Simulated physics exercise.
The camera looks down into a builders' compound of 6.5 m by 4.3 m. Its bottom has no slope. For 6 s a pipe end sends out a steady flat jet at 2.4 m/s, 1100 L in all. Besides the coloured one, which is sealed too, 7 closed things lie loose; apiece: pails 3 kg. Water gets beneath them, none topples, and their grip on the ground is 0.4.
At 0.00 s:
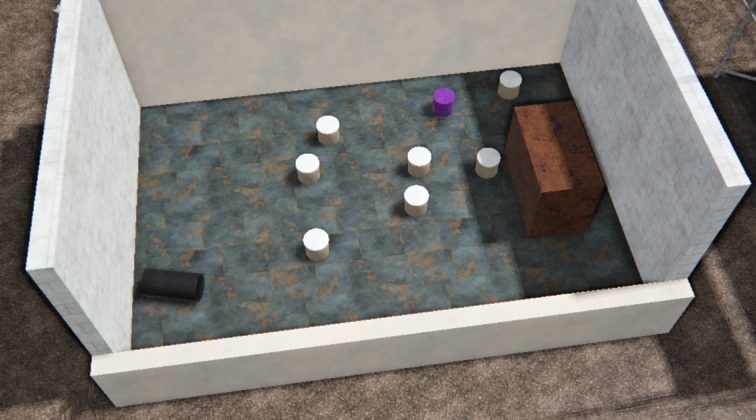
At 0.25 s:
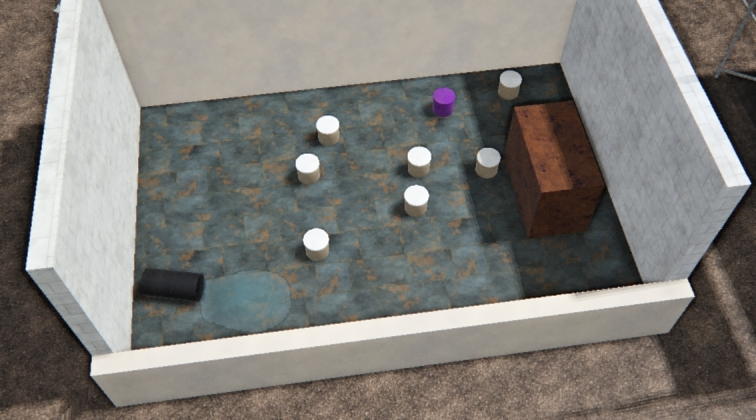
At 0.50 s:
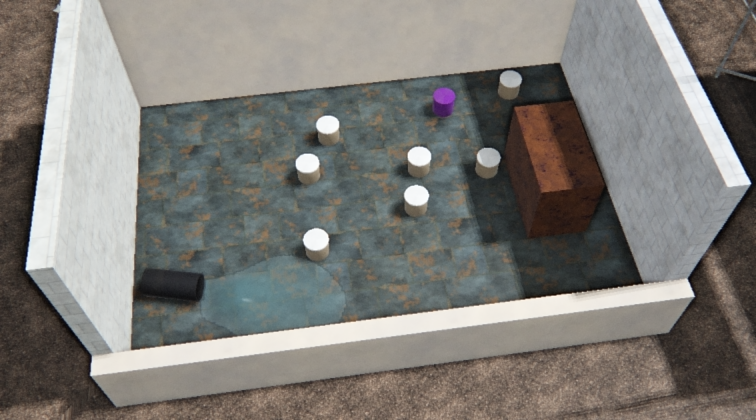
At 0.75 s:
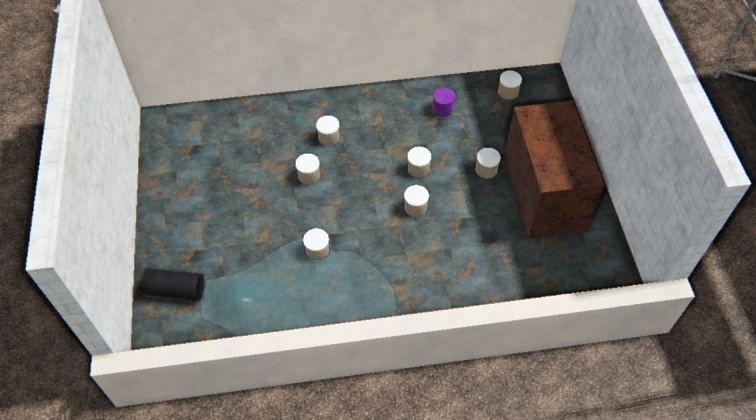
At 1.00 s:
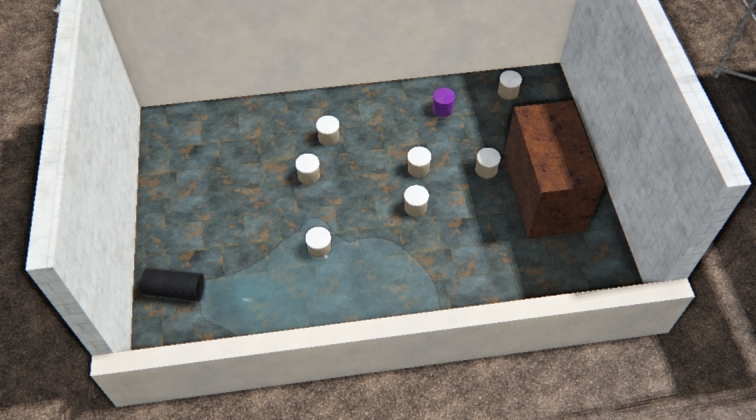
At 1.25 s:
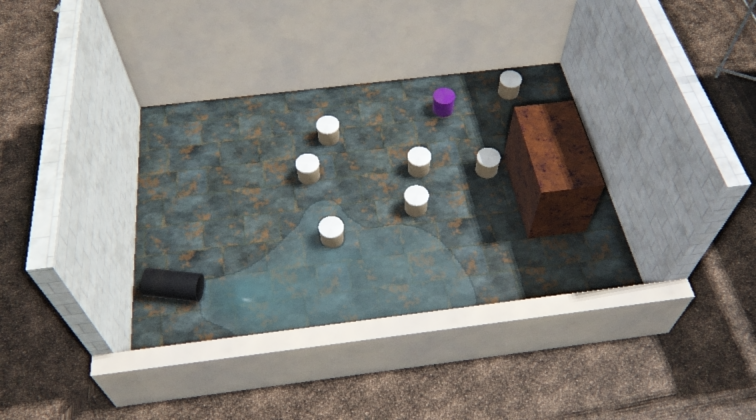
A walled rectangular compound with a flat, mottled blue-grey floor is seen from above at an angle, the camera still. A large rust-brown block stands at the right, seven small white pails and one purple pail sit scattered about, and a dark pipe lies at the lower left. Water spreads rightward from the pipe in a widening clear sheet, reaches the nearest white pail and shifts it slightly up and right.
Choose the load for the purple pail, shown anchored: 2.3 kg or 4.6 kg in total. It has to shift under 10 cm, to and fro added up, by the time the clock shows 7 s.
I expect that neither weight holds it.
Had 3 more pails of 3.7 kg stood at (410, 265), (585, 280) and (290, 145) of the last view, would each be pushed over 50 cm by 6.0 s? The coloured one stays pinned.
In that order: Past it, over, under.
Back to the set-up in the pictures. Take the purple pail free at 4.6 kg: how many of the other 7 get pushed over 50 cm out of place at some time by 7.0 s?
I count 3.
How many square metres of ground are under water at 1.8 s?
About 8.0 m2.
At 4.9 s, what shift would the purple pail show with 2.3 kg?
About 20 cm.
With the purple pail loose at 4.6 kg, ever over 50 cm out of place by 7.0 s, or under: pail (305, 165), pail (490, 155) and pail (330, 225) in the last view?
In that order: Short of it, over, more.
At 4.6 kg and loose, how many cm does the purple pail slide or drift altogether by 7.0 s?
Some 30 cm in all.
After 1.8 s the purple pail would be 0 cm from its start with 2.3 kg and 0 cm from its start with 4.6 kg; 0 cm of water round it then.
After 3.1 s the purple pail would be 0 cm from its start with 2.3 kg and 0 cm from its start with 4.6 kg; 0 cm of water round it then.
After 4.9 s the purple pail would be 20 cm from its start with 2.3 kg and 6 cm from its start with 4.6 kg; 3 cm of water round it then.
After 7.0 s the purple pail would be 69 cm from its start with 2.3 kg and 26 cm from its start with 4.6 kg; 6 cm of water round it then.
